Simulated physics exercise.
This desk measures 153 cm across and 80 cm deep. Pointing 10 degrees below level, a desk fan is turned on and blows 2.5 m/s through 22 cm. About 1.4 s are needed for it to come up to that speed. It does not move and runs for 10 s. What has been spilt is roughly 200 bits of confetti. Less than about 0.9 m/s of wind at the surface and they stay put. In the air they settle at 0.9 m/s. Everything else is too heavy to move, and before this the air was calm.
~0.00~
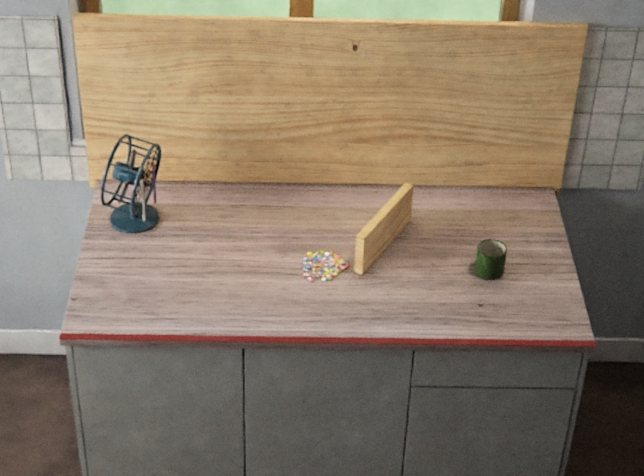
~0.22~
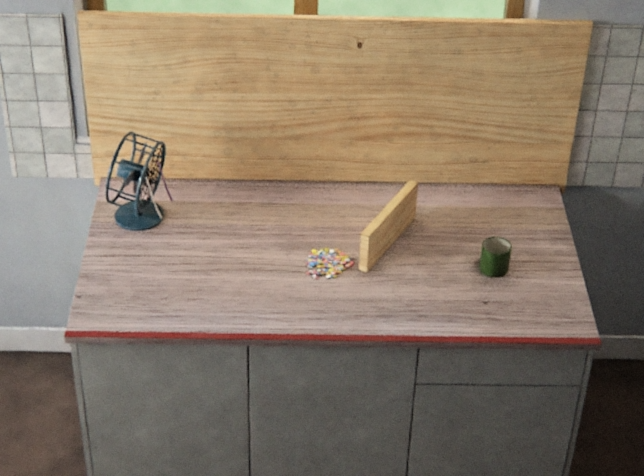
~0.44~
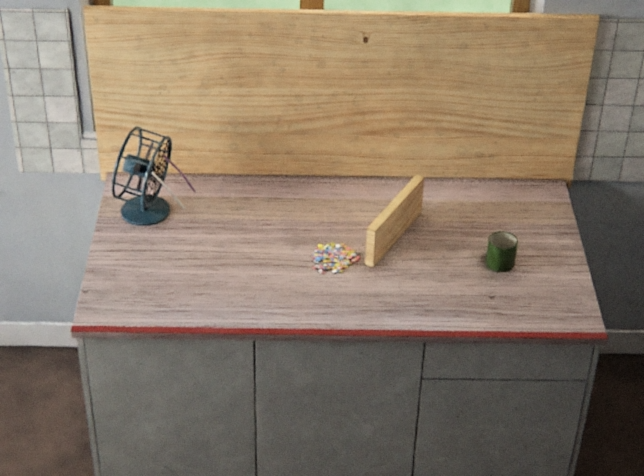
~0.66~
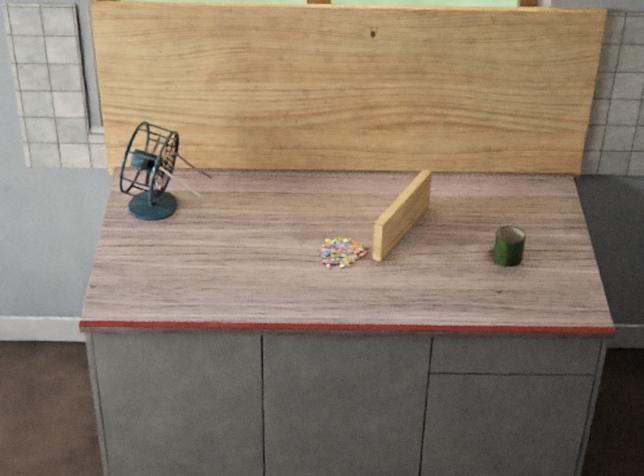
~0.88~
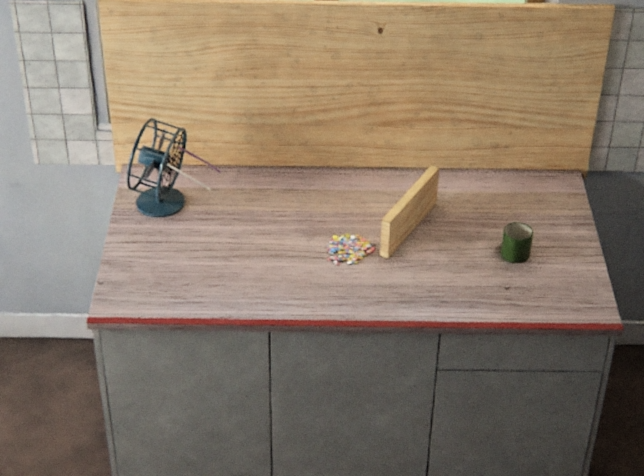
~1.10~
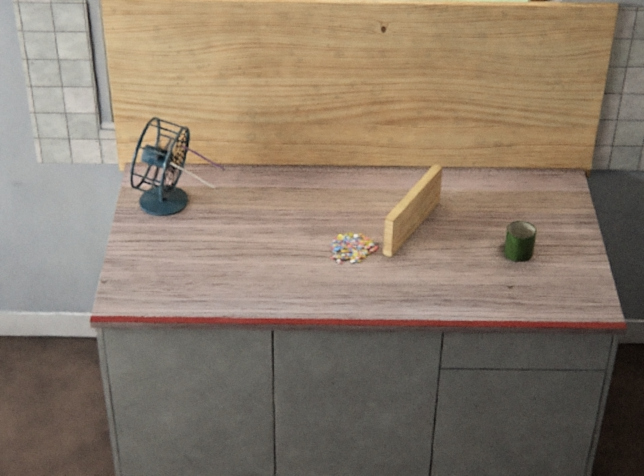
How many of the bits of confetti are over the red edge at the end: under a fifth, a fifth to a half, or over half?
I'd say most of them end up on the far side of the red edge.
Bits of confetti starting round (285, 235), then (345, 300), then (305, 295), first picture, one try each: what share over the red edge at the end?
Results, one try each: 10 %, 100 %, 100 %.
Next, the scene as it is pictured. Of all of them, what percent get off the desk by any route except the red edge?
1 per cent.
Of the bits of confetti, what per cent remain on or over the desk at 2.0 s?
Around 10 in a hundred are still there.
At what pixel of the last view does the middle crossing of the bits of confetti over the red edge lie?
Median crossing point, approx. (441, 326).
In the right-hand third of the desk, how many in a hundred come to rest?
Something close to 0 % ends up there.
After 2.0 s, 88 % are over the red edge; 52 % have settled or left.
After 3.2 s, 98 % are over the red edge; 97 % have settled or left.
After 5.5 s, 98 % are over the red edge; 99 % have settled or left.
After 10.0 s, at the end, 98 % are over the red edge.
